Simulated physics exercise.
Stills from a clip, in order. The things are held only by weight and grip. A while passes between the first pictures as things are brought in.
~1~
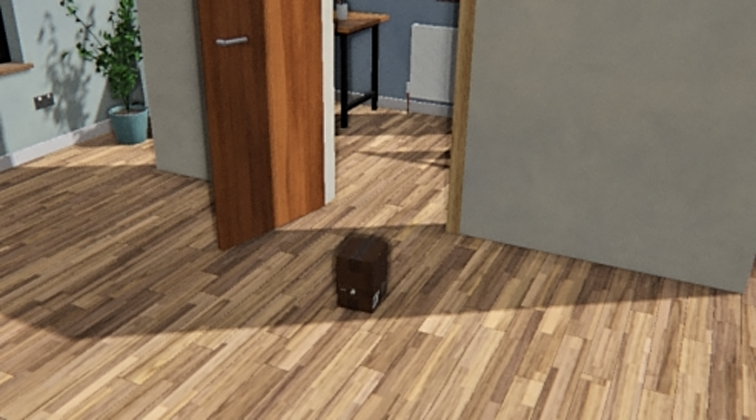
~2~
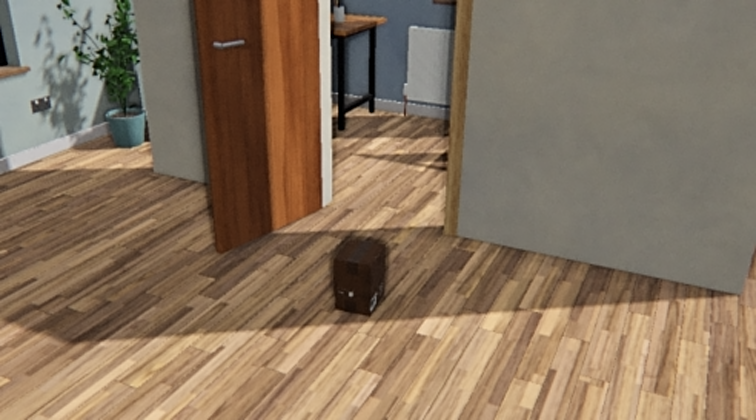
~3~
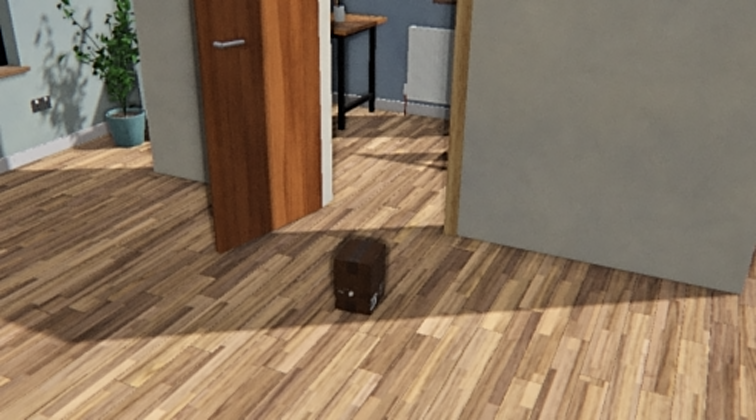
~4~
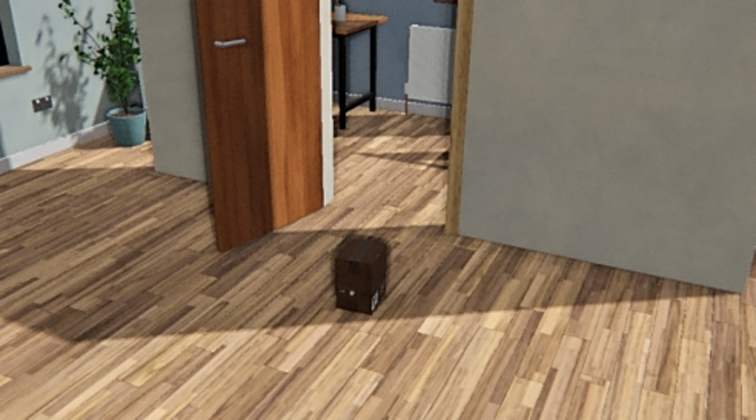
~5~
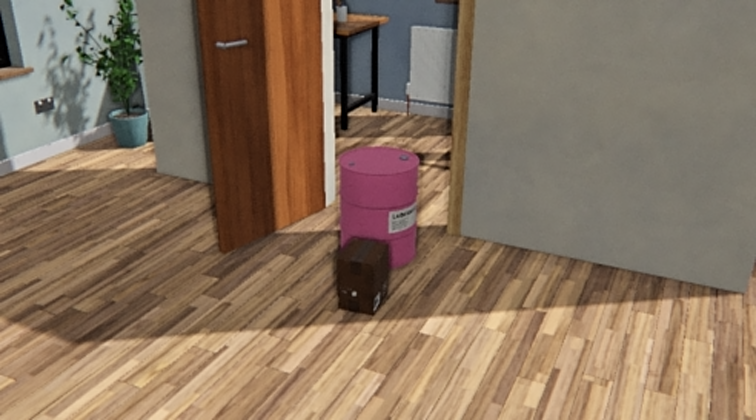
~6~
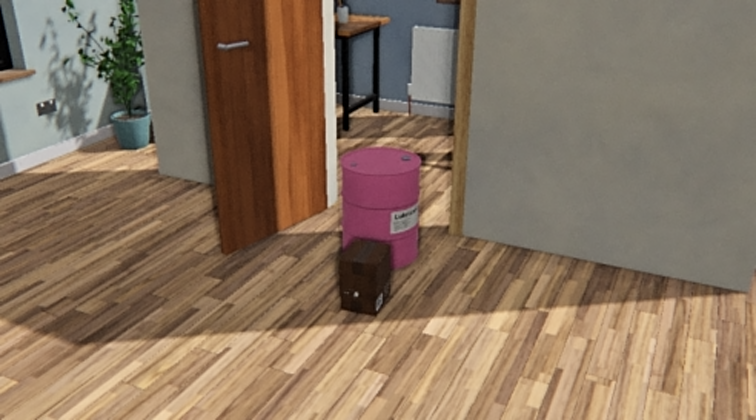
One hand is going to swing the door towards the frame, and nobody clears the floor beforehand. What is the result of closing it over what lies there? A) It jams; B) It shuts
Option A: It jams.
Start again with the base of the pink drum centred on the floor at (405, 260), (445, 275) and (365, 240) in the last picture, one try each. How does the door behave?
It gets caught first, ends up closed second and gets caught third.
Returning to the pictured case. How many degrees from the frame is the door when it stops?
It comes to about 55°.
Then, 0.40 s past the last view, door at 92°.
Then, 0.60 s past the last view, door at 77°.
Then, 0.80 s past the last view, door at 61°.
Finally, door at 54°; both still in place. Final places as the last picture's camera would see them, pink drum near (382, 207).
